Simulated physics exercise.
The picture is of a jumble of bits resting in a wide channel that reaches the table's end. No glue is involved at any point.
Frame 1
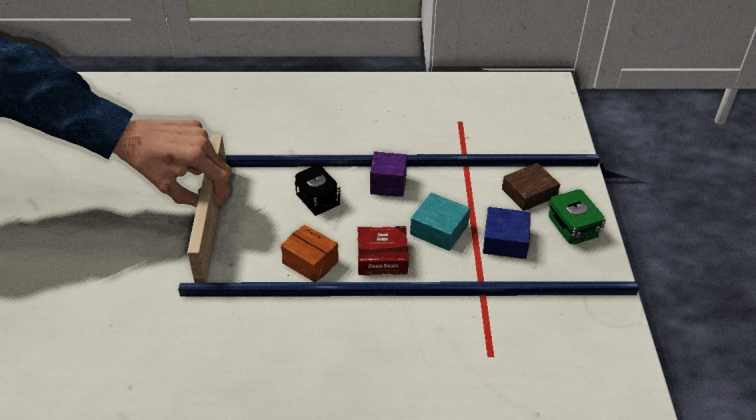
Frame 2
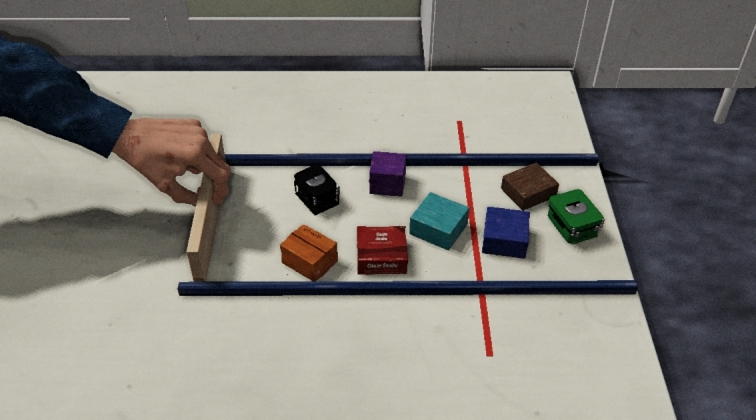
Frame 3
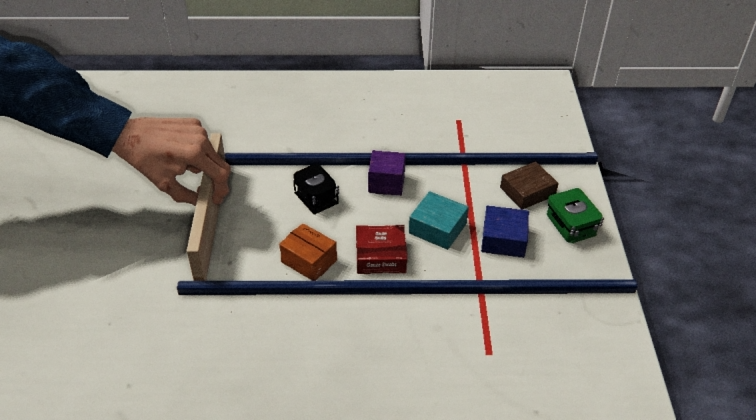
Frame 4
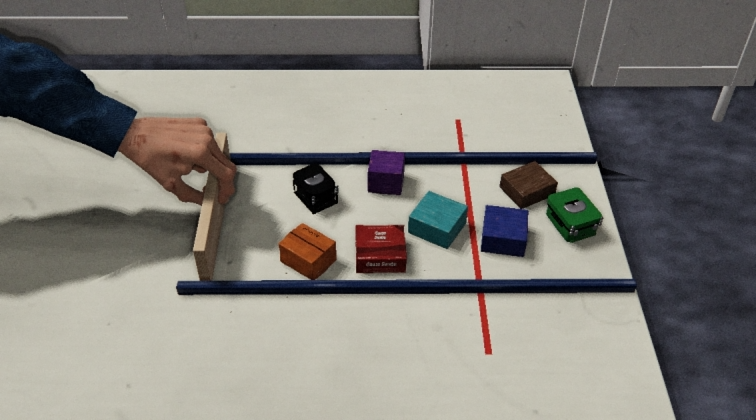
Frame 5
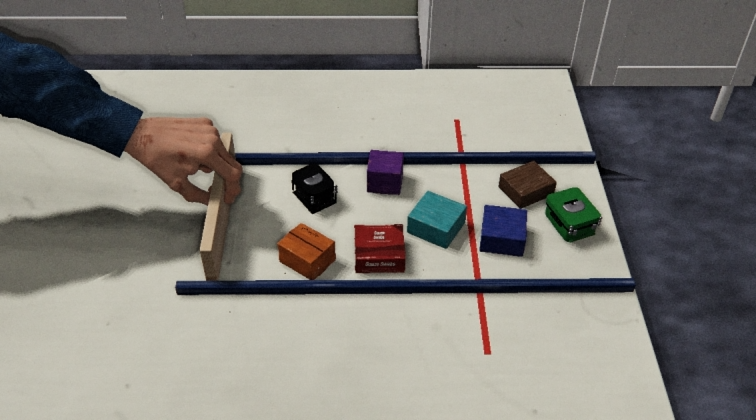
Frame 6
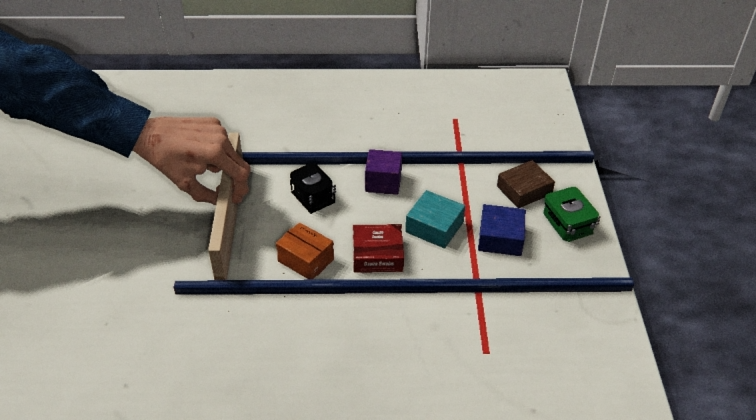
On a pale tabletop between two dark blue rails, a hand slides an upright wooden board slowly to the right toward scattered colored blocks and boxes, which stay still around a red line, the board not touching any of them.
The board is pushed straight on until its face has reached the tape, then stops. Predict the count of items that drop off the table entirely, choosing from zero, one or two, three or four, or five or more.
The loss over the edge is nothing at all.
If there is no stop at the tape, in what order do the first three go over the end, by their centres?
Earliest first - the green case, the blue block, the red box.
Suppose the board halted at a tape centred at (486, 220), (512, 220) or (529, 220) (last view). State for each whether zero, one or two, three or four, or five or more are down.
One after another: 1 or 2; 1 or 2; 1 or 2.
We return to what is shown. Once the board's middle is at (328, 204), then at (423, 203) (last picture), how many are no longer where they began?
First 3, then 6.
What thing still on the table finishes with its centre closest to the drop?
It's the green case.
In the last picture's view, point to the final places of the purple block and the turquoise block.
First: About (479, 165); second: About (520, 220).
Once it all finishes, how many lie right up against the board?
It's 3.
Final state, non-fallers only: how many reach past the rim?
The total comes out at 1.
Soon after, none off yet; green case at rest near (570, 215); brown block at rest near (526, 184); blue block at rest near (502, 230).
After that, none off yet; green case moving near (578, 214); brown block at rest near (526, 184); blue block displaced about its own width near (543, 229).
In the end, the number that fall off is zero.
